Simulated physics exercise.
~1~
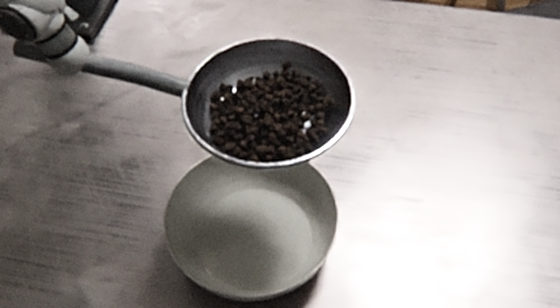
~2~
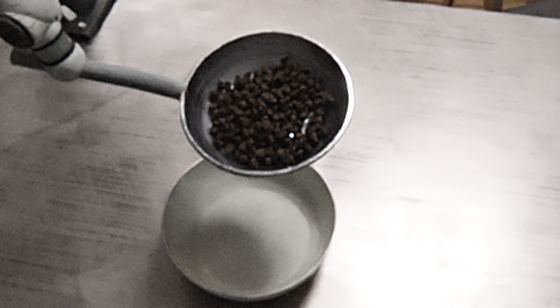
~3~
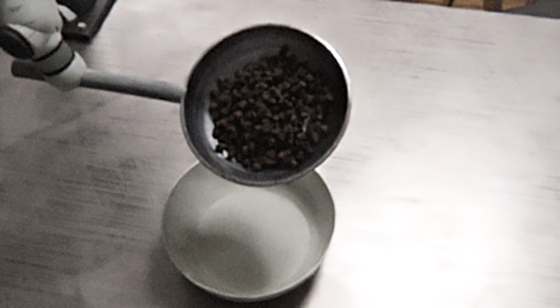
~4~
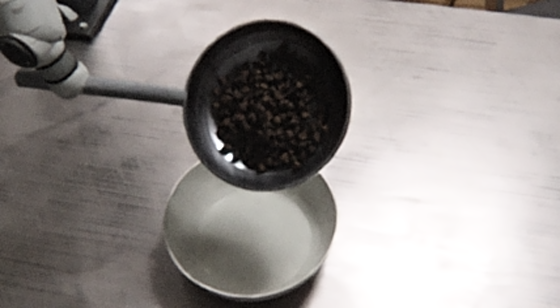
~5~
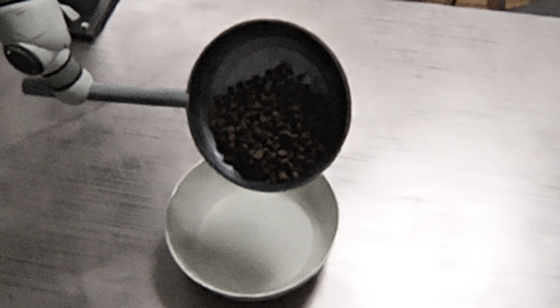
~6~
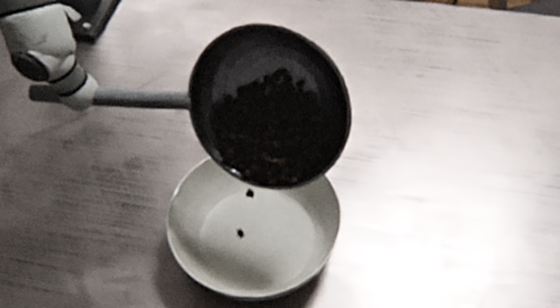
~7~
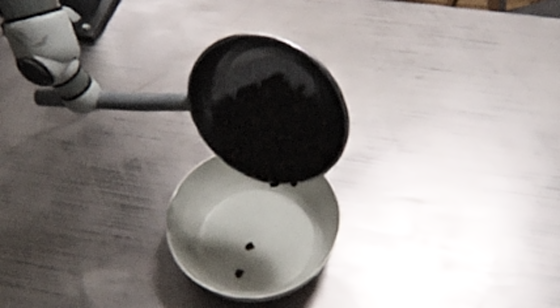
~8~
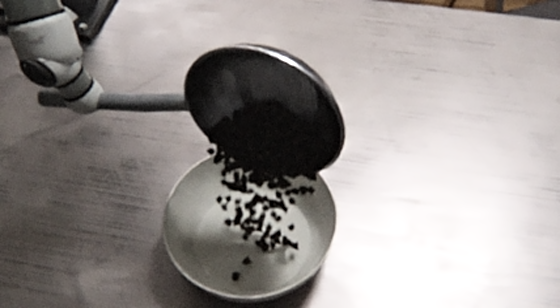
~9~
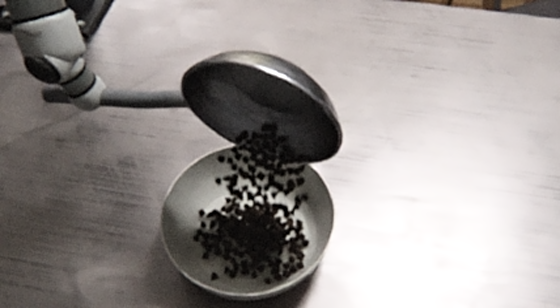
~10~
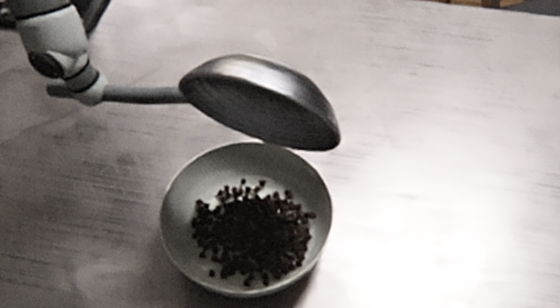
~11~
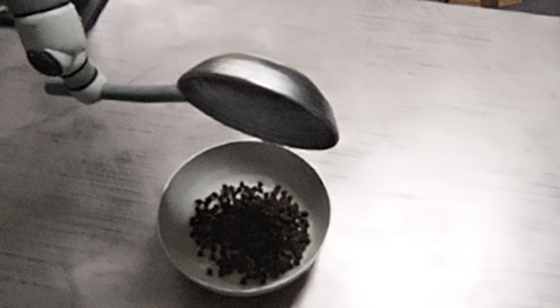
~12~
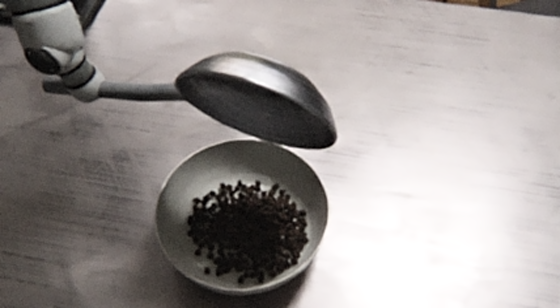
A robotic arm held a small dark pan of dark crumbs above a pale bowl and tipped it steadily until a few dropped, then the rest poured down, leaving the crumbs heaped in the bowl beneath the overturned pan.
